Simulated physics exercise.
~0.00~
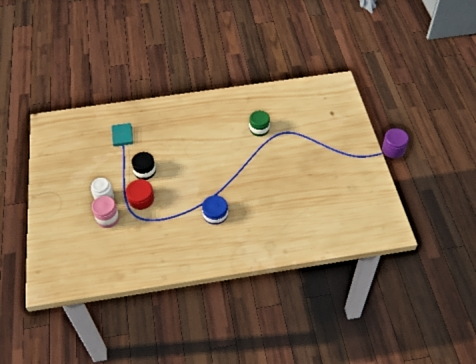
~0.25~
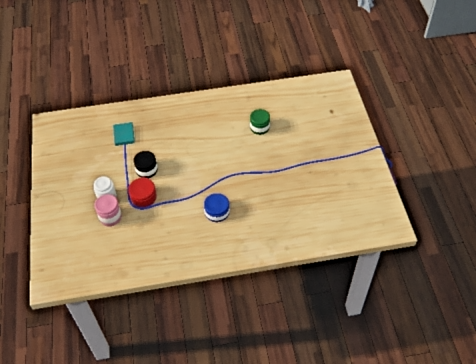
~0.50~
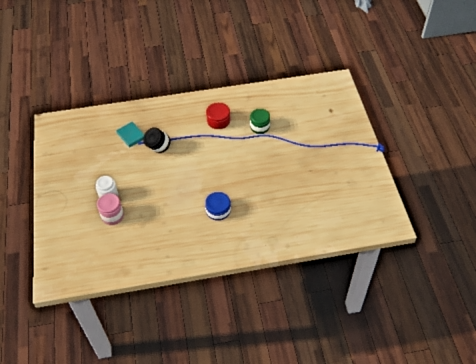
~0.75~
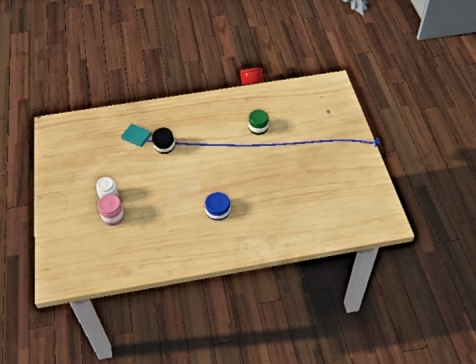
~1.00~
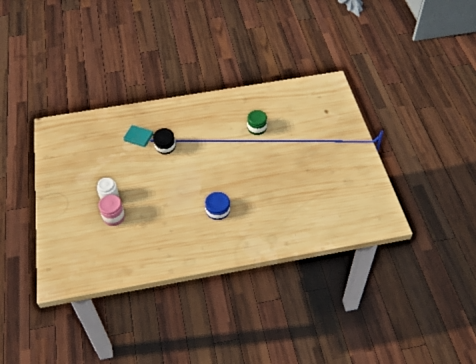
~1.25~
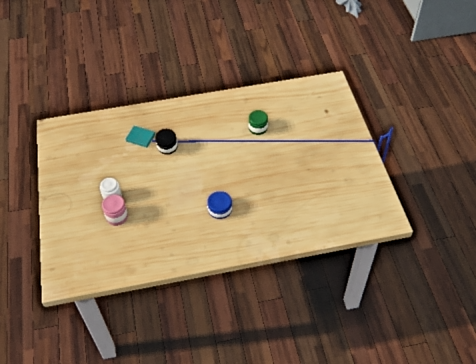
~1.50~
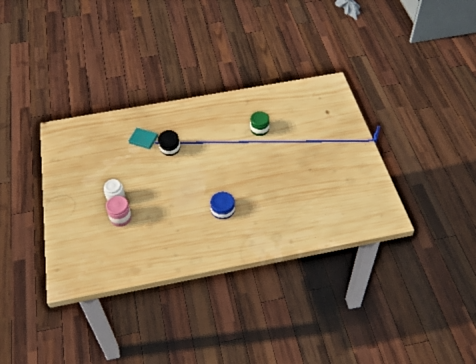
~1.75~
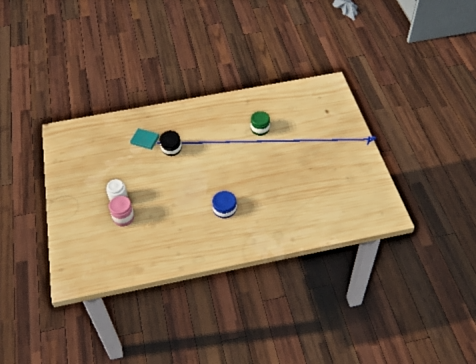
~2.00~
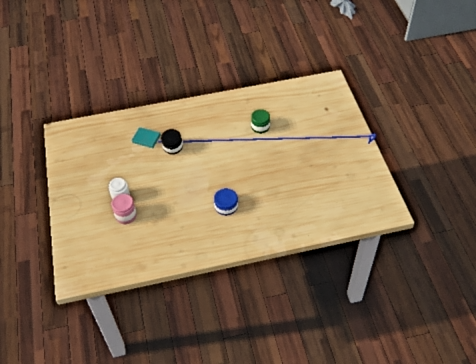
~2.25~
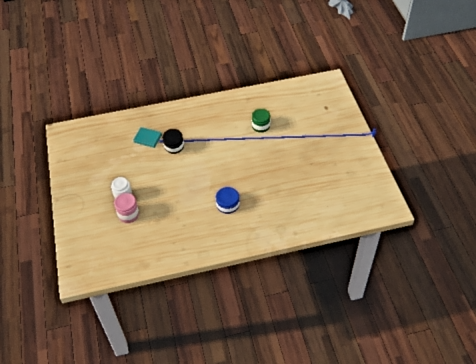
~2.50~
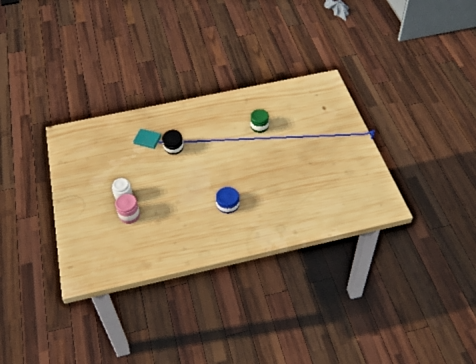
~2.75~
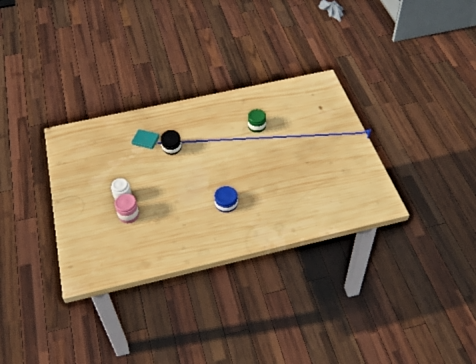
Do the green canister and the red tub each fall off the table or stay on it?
The green canister stays on the table. The red tub goes over the far edge and falls off.
